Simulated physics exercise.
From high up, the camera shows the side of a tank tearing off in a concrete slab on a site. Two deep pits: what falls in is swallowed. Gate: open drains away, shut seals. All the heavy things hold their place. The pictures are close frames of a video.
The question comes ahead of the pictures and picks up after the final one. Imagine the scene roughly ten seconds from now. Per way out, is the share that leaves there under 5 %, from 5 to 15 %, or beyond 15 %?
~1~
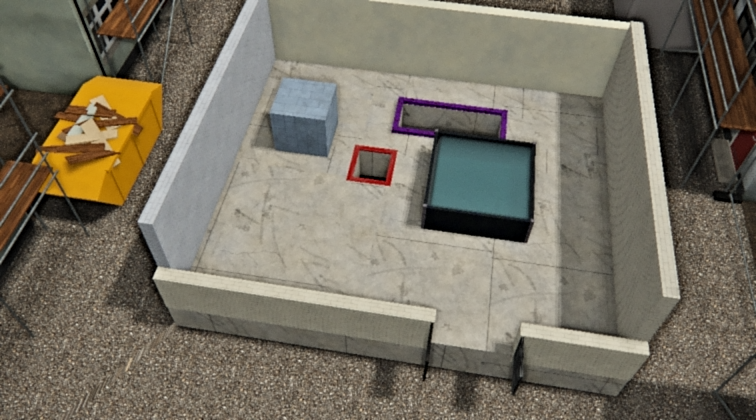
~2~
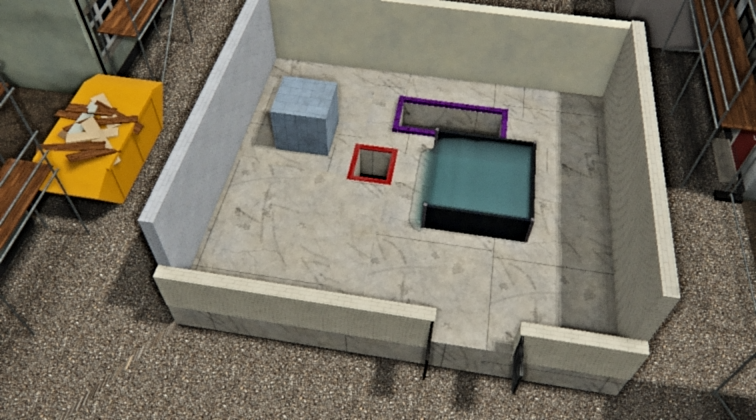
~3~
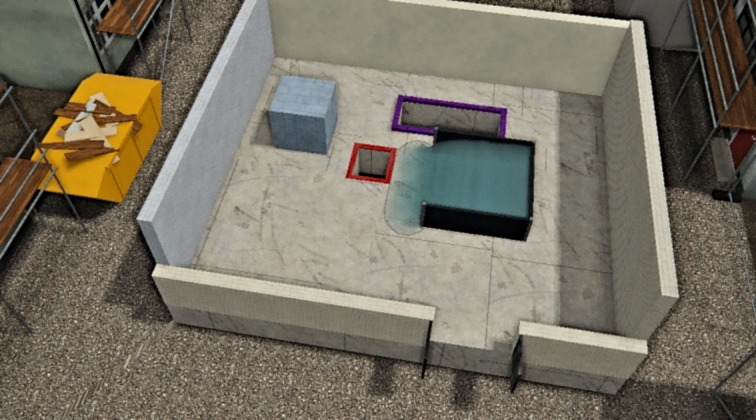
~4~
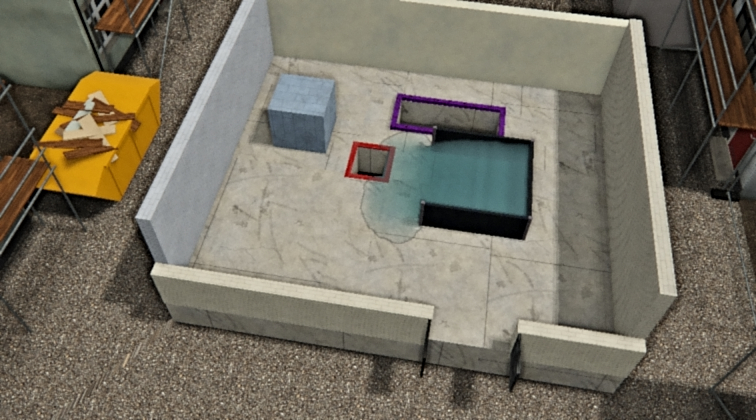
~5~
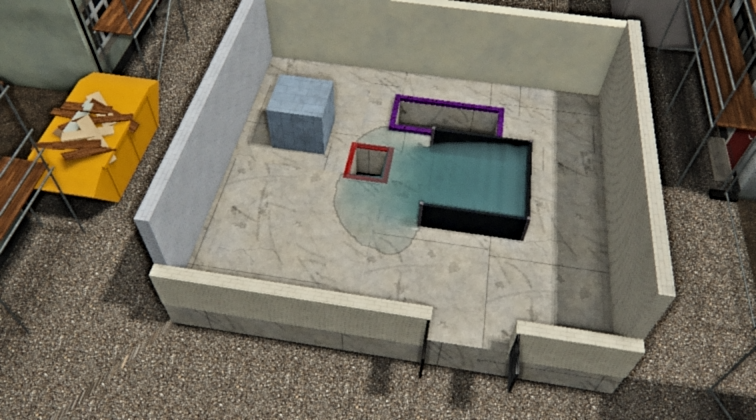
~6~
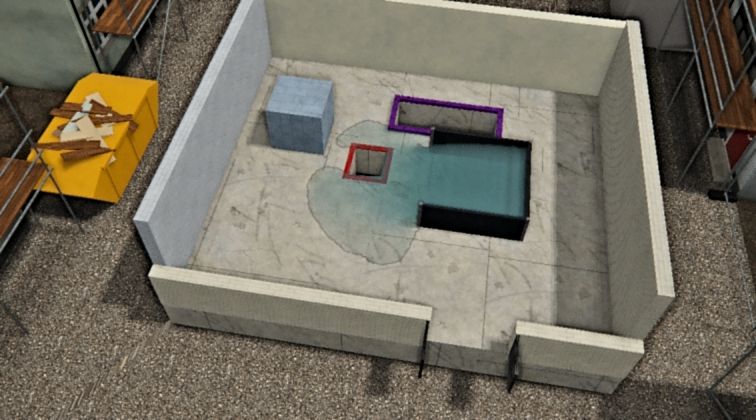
The gate soaks up scarcely any - beneath five per cent; the purple pit soaks up scarcely any - beneath five per cent; the red pit soaks up a great deal - past fifteen per cent.
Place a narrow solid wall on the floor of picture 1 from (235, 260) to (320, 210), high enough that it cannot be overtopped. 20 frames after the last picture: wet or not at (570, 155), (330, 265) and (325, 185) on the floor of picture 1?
In that order, I'd expect them to be kept clear of the flood, reached by the flood and reached by the flood.
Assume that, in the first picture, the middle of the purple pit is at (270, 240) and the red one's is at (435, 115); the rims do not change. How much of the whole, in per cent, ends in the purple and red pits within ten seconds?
My answer: Purple gets 14 percent, red gets 12 percent.
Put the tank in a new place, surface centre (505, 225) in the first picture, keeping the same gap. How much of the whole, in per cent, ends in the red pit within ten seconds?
Red: About 25 %.
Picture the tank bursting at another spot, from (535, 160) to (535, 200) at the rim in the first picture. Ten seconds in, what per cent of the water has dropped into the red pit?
For red, roughly 0 in a hundred.
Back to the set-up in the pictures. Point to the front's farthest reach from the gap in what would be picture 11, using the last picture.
I'd say around (215, 198).
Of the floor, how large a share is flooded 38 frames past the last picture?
Around 50 percent.
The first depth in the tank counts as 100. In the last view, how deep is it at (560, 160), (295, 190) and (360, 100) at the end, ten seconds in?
Around 0, 8 and 8 %.
A moment on, water covers 30 % of the floor; the gate 0 %, the purple pit 0 %, the red pit 13 %.
Next, water covers 40 % of the floor; the gate 0 %, the purple pit 0 %, the red pit 23 %.
Then, water covers 45 % of the floor; the gate 0 %, the purple pit 0 %, the red pit 31 %.
Later, water covers 50 % of the floor; the gate 0 %, the purple pit 0 %, the red pit 36 %.
In the end, water covers 75 % of the floor; the gate 1 %, the purple pit 0 %, the red pit 42 %.
